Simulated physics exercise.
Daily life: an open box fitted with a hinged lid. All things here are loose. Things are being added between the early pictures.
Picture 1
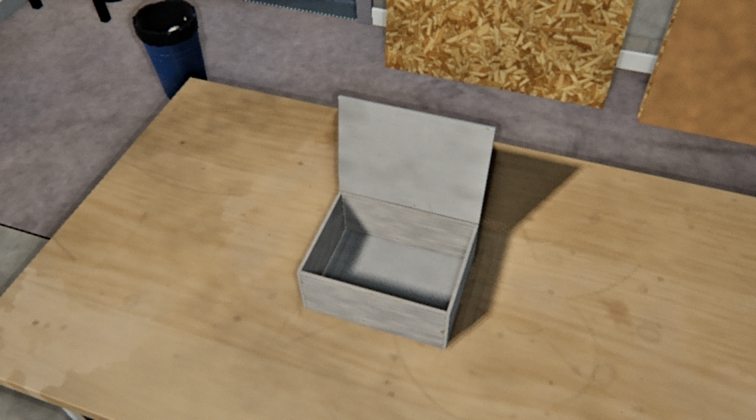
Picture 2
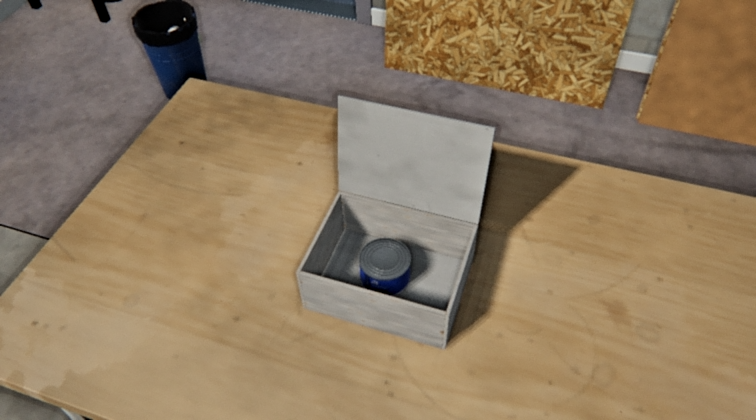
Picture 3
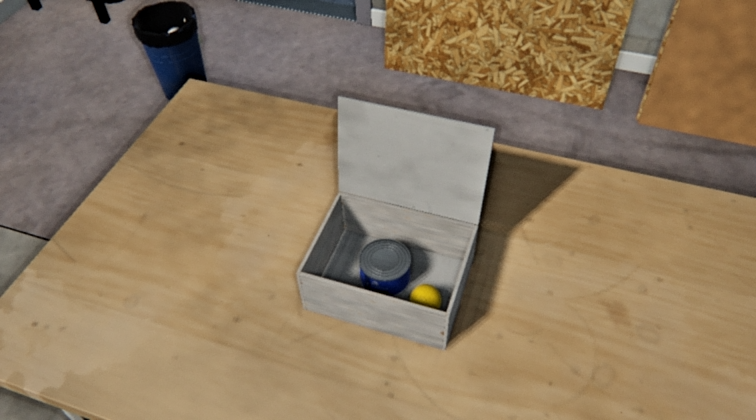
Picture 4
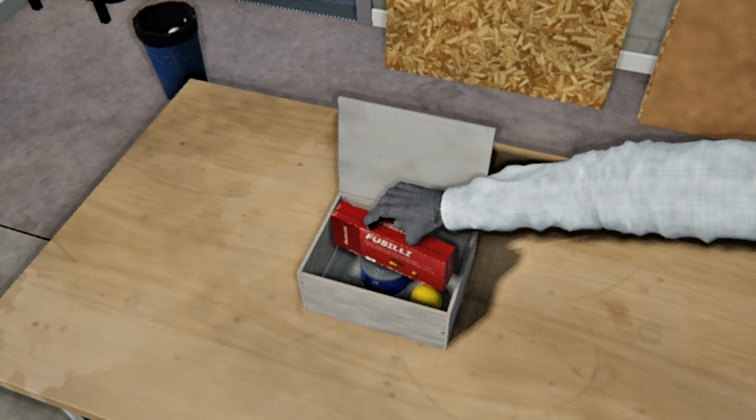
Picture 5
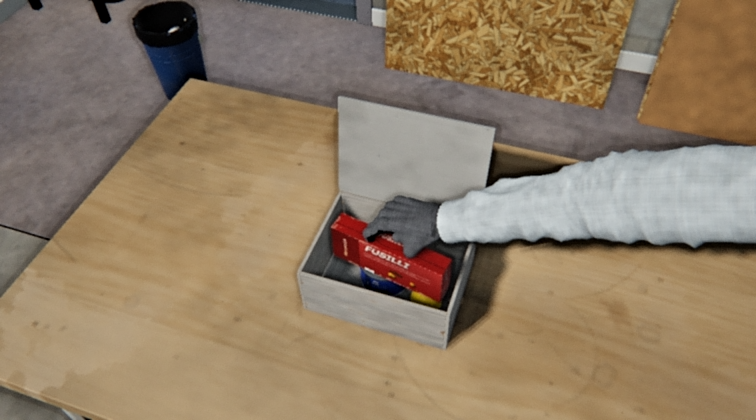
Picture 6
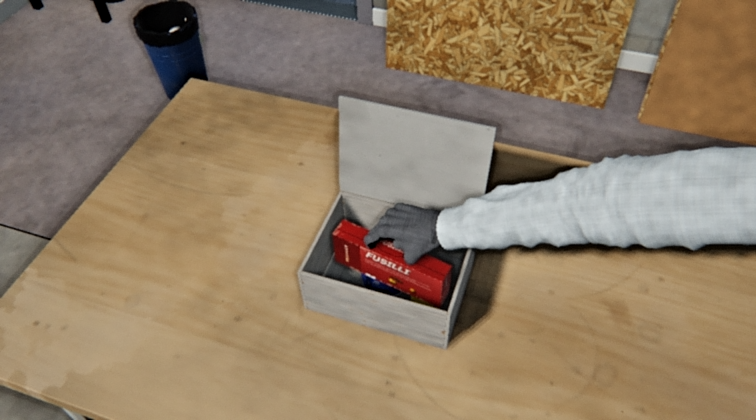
In an open box on a table, a blue tub and yellow ball appear, then a gloved hand lowers a red packet.
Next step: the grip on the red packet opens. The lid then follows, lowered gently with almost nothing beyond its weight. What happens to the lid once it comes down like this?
The lid is stopped short of the rim.
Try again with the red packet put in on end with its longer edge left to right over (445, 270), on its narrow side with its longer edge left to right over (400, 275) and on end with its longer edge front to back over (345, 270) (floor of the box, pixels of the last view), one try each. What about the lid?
Well, the first try leaves the lid standing open, the second leaves it standing open, and the third leaves it standing open.
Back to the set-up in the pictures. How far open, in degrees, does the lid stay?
Some 20 degrees above the rim, more or less.
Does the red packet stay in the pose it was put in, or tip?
Well, the red packet stays just as set.
Then, 1.30 s after the last picture, lid 78° above the rim.
Then, 1.80 s after the last picture, lid 40° above the rim.
At rest, lid 20° above the rim; all 3 in place. Seen from the same camera at the end, red packet near (391, 264).
